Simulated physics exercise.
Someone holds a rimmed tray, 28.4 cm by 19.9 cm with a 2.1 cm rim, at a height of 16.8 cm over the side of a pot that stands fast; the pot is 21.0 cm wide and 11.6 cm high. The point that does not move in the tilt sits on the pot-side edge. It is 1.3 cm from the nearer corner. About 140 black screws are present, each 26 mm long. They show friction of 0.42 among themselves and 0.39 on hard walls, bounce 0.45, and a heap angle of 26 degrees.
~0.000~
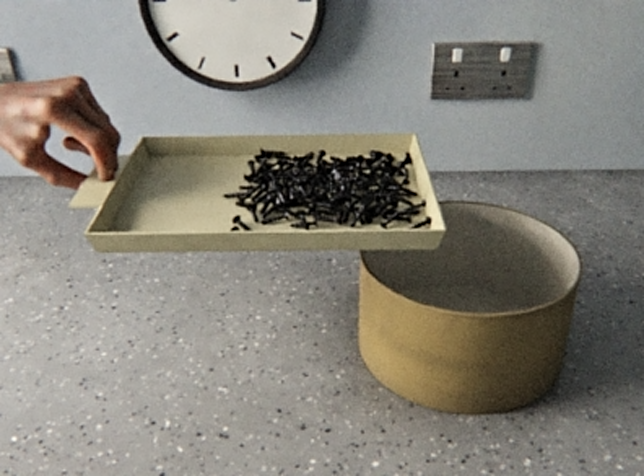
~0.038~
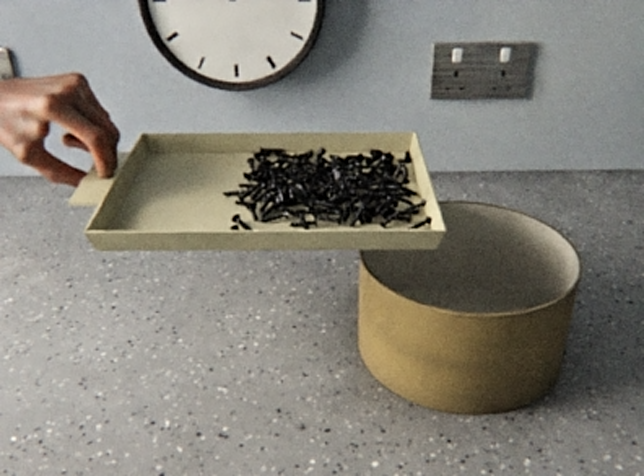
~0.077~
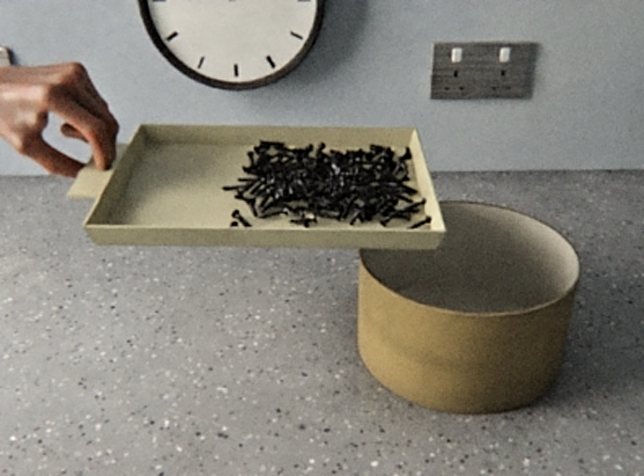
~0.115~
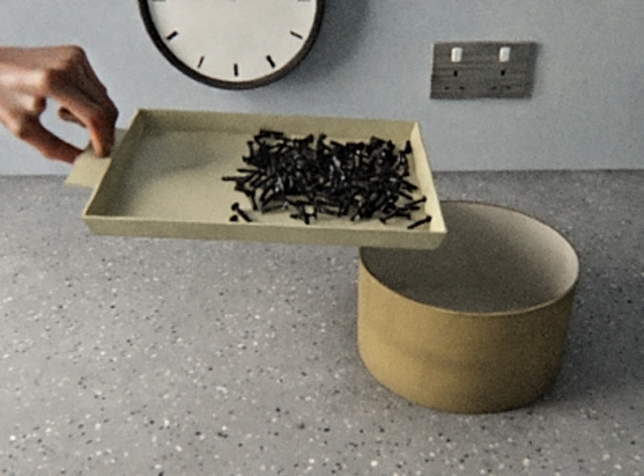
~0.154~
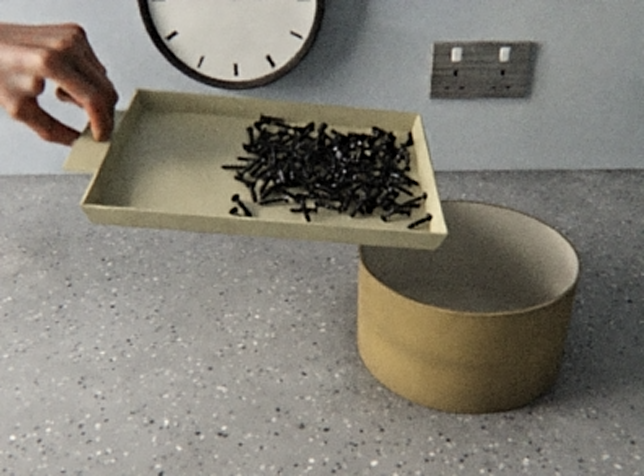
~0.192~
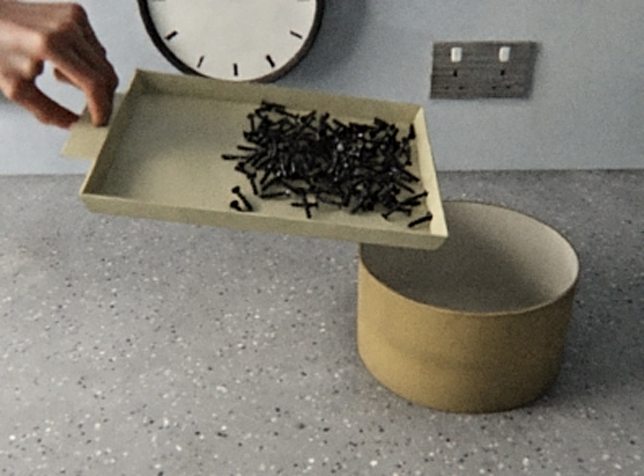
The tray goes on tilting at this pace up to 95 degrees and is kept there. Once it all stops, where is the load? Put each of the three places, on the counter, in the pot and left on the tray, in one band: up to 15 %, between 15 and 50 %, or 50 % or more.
Counter: 50 % or more; pot: Between 15 and 50 %; tray: Up to 15 %.
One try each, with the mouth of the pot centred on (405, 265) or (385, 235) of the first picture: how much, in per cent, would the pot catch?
Estimates: 60 in a hundred and 0 in a hundred.
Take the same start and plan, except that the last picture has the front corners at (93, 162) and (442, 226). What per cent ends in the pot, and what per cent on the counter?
Pot: 95, counter: 5.
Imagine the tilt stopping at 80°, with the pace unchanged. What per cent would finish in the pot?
Around 25 in a hundred.
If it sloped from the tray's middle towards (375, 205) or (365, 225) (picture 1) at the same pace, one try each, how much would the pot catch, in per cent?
Approximately 100 percent, then 65 percent.
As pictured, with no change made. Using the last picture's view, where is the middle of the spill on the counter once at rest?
Middle of the spill at rest: Roughly (487, 452).
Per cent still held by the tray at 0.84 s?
I'd put it at roughly 70 per cent.
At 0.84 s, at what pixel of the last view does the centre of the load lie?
By then the middle of the load sits around (446, 240).
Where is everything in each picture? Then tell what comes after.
The first frame shows tray tilt 0 degrees, front corners at (94, 230) and (438, 226); middle of the pieces at (327, 189); pot at (468, 250).
The second frame shows tray tilt 1 degrees, front corners at (93, 228) and (438, 227); middle of the pieces at (327, 188).
The third frame shows tray tilt 2 degrees, front corners at (92, 222) and (438, 227); middle of the pieces at (327, 184).
The fourth frame shows tray tilt 6 degrees, front corners at (91, 213) and (439, 228), lowest corner right front; middle of the pieces at (327, 177).
The fifth frame shows tray tilt 9 degrees, front corners at (90, 202) and (440, 229), lowest corner right front; middle of the pieces at (328, 169).
The sixth frame shows tray tilt 13 degrees, front corners at (89, 191) and (441, 231), lowest corner right front; middle of the pieces at (329, 162); pot at (467, 250). Its pace works out near 100 degrees a second.
After 0.58 s, tilt 52 degrees; the tray holds 100 %, the pot 0 %.
Then, at 0.84 s, tilt 79 degrees; the tray holds 70 %, the pot 5 %.
After 1.21 s, tilt 95 degrees; the tray holds 0 %, the pot 25 %.
By 2.3 s all is still; counter 75 %, pot 25 %, tray 0 %.
